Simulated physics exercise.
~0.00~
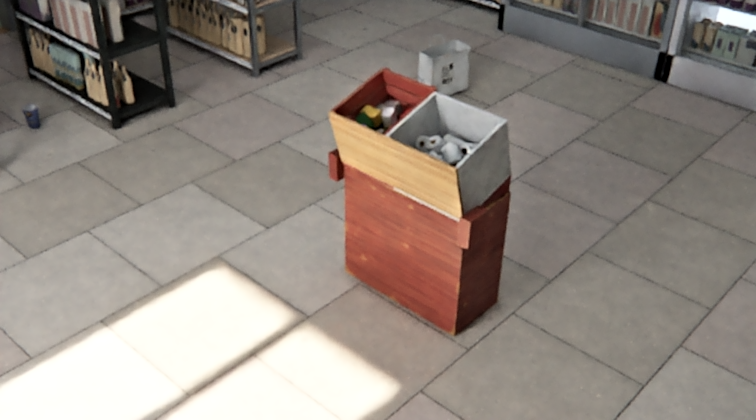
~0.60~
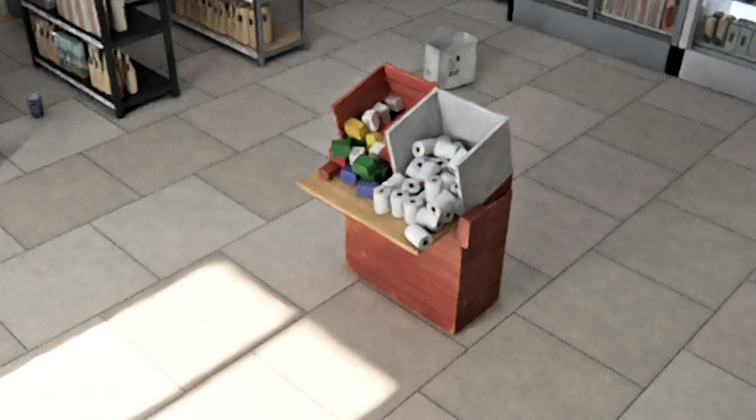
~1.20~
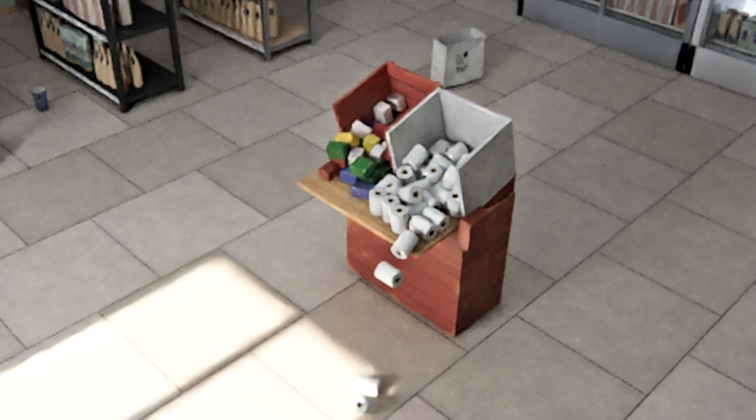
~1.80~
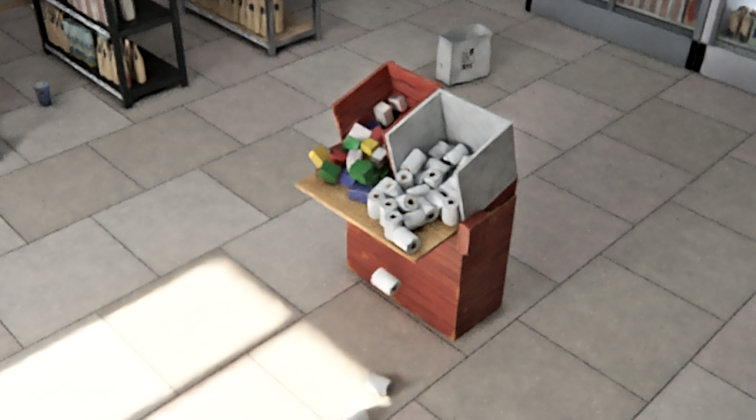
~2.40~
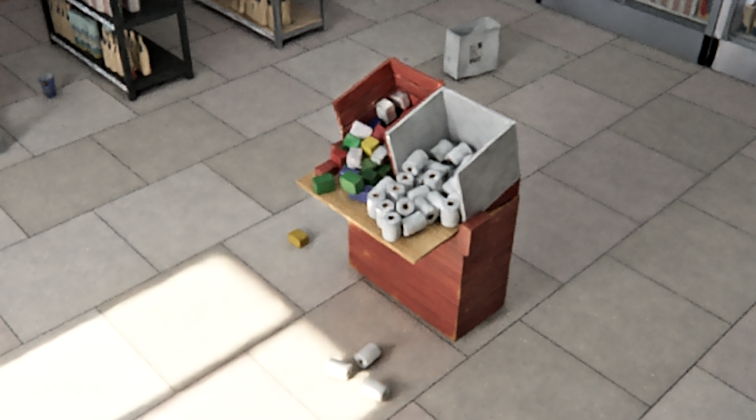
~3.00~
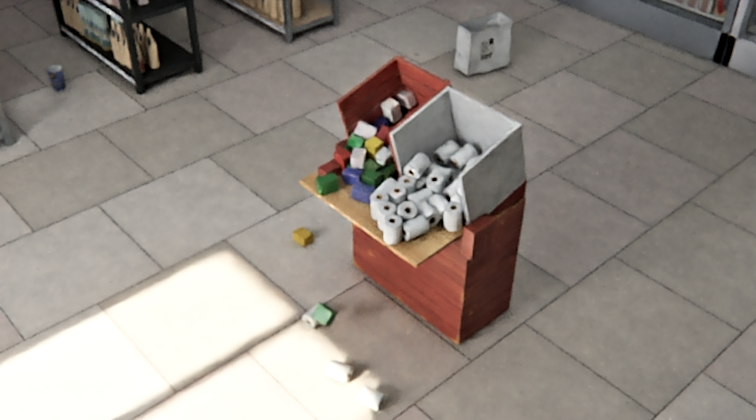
At first, a red wooden stand on a tiled floor holds two sloping chutes side by side, a red one and a white one, closed off by a pale wooden flap. The flap swings down, and colourful toy bricks and white paper rolls slide forward into heaps on it. A few rolls then tumble over the edge and drop to the floor in front. A yellow brick falls next, landing left of the stand, followed by a green one. In the end, most of the bricks and rolls remain piled in the chutes and on the lowered flap.
